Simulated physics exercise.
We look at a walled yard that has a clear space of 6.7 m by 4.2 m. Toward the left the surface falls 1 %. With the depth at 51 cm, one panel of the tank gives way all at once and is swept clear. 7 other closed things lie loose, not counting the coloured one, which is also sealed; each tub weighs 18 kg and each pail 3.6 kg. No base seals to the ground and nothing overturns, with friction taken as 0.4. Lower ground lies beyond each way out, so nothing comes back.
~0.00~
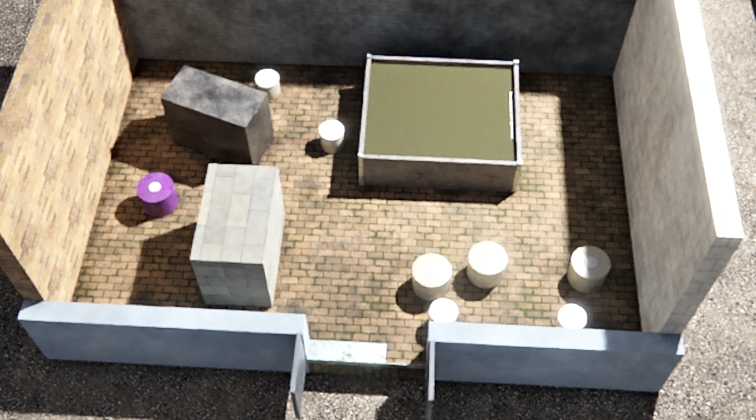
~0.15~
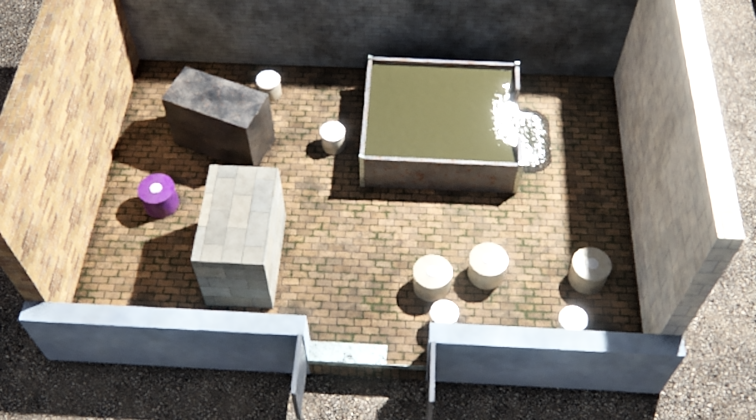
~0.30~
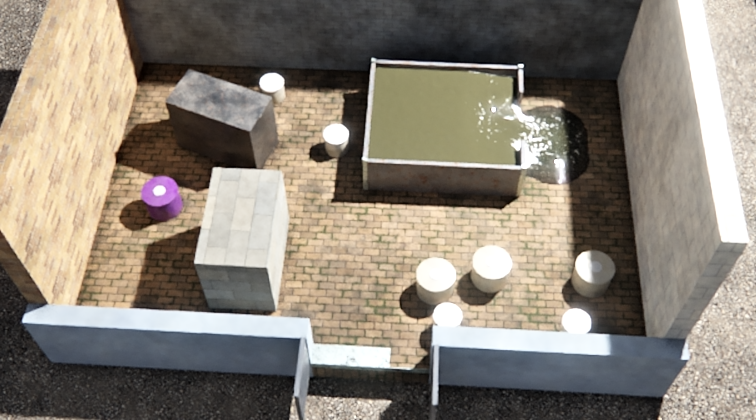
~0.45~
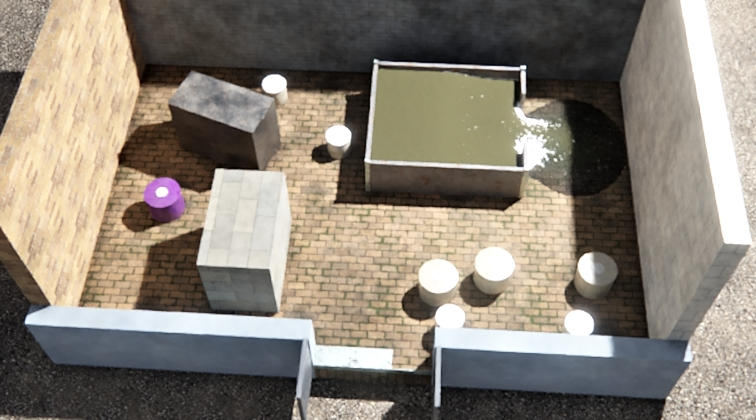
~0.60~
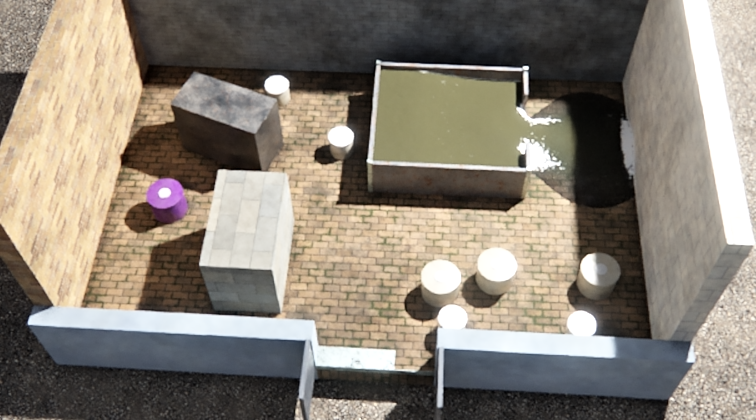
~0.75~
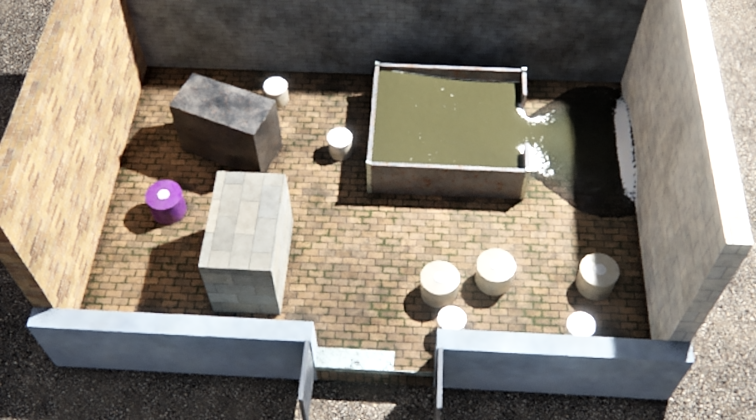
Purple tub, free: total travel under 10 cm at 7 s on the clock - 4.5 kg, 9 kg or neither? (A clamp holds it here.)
The lighter option works.
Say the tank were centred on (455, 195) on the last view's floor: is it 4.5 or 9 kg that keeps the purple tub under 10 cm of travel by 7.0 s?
Then, in short, the light one works.
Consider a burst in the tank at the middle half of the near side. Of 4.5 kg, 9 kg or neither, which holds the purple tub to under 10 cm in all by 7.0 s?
With that failure, the small mass keeps it.
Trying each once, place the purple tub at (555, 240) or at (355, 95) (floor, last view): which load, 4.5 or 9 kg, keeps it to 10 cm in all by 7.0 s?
No option, then no option.
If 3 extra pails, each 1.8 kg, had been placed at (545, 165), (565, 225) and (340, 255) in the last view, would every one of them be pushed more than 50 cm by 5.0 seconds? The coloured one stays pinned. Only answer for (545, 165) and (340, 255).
One after the other: Goes beyond it, then does not reach it.
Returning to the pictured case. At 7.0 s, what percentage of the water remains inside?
About 96 in a hundred parts of the water.
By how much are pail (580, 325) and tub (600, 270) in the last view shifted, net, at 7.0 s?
350 cm, 250 cm.
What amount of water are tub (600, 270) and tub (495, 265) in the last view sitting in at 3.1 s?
Depth approx. 8 cm / 4 cm.
After 1.4 s the purple tub would be 0 cm from its start with 4.5 kg and 0 cm from its start with 9 kg; 0 cm of water round it then.
After 3.1 s the purple tub would be 0 cm from its start with 4.5 kg and 0 cm from its start with 9 kg; 0 cm of water round it then.
After 4.9 s the purple tub would be 0 cm from its start with 4.5 kg and 0 cm from its start with 9 kg; 0 cm of water round it then.
After 7.0 s the purple tub would be 0 cm from its start with 4.5 kg and 0 cm from its start with 9 kg; 2 cm of water round it then.
